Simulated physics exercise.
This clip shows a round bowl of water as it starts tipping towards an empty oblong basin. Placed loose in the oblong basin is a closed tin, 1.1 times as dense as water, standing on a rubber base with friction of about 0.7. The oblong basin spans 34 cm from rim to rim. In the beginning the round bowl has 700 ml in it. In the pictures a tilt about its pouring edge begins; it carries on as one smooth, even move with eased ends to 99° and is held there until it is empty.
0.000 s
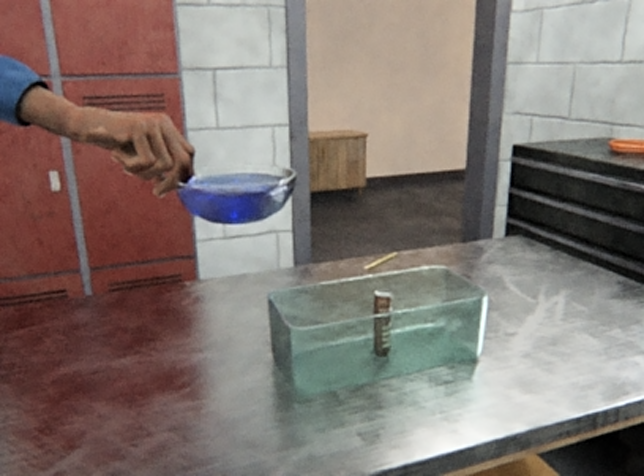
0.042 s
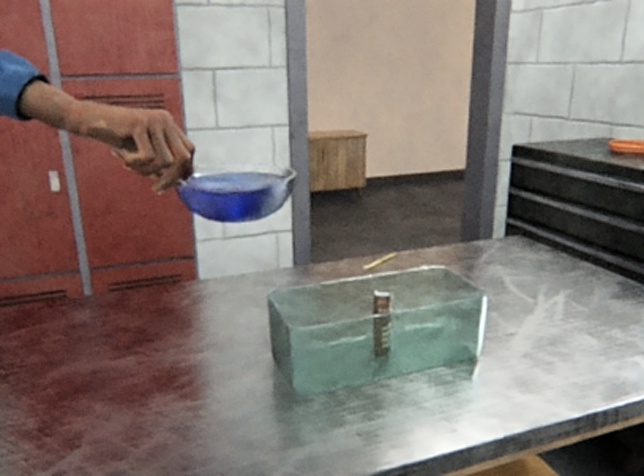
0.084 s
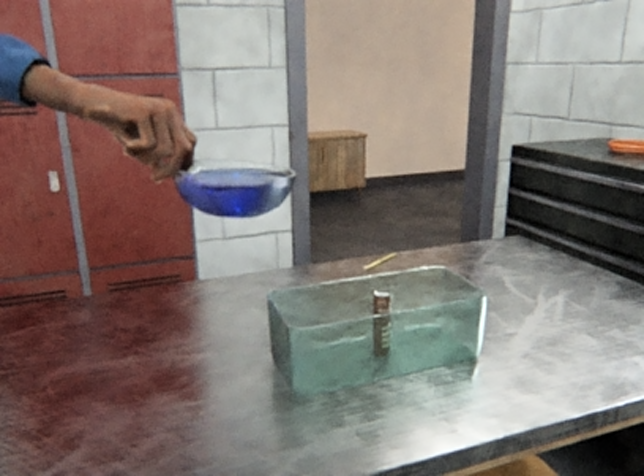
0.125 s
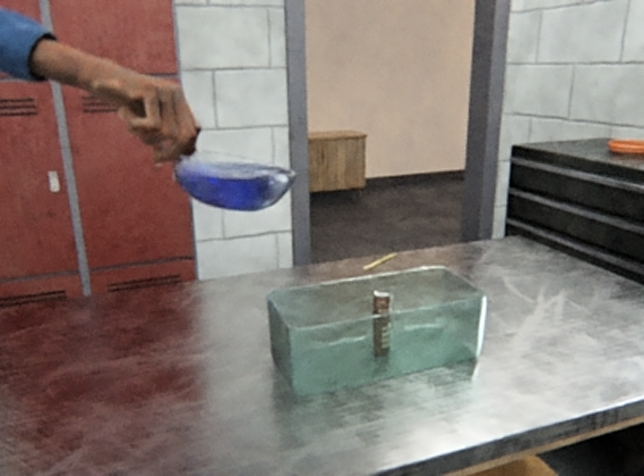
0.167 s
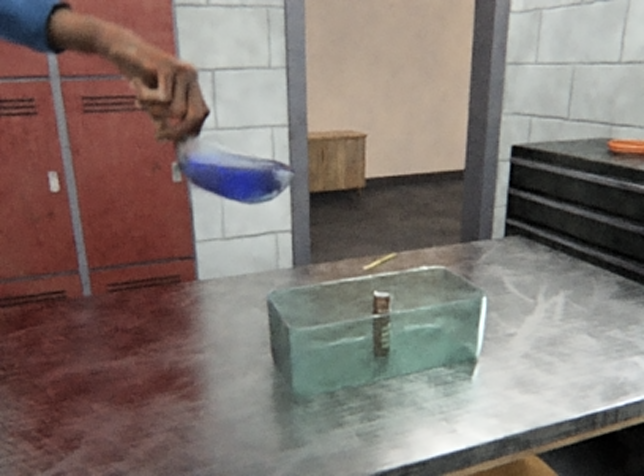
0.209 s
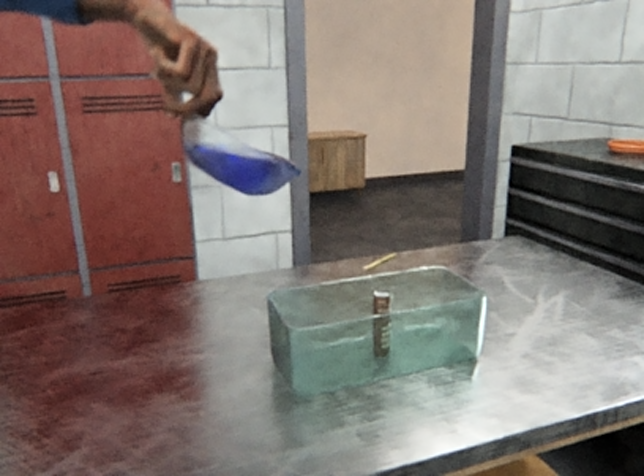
A hand in a blue sleeve, reaching in from the left, holds a clear round bowl of vivid blue liquid above a shiny metal table, seen from slightly above by a still camera. Below it to the right sits a greenish glass oblong basin with a small brown tin, before red lockers, pale block walls and a doorway. The hand rises and turns, tilting the bowl steadily down to the right as the liquid shifts toward its right rim.
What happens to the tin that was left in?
It stays on its base.
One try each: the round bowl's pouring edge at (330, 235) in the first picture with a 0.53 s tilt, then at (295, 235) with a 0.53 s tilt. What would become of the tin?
First it stays on its base; then it tips over.
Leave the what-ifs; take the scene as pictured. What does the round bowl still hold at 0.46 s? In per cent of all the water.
Roughly 14 %.
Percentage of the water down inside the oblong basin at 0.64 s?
The share is close to 84 percent.
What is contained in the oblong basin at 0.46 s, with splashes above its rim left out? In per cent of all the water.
Fraction in basin: Approx. 4%.
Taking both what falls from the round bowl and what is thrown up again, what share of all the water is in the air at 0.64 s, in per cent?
Around 16 percent of the liquid.
By 0.46 s the tilt is 94° and 14 per cent is still to pour; the tin stands where it began.
By 0.64 s the tilt is 99° and 0 per cent is still to pour; the tin stands where it began.
By 0.82 s the tilt is 99° and 0 per cent is still to pour; the tin stands where it began.
By 1.03 s the tilt is 99° and 0 per cent is still to pour; the tin stands where it began.
At rest the tin stands where it began.
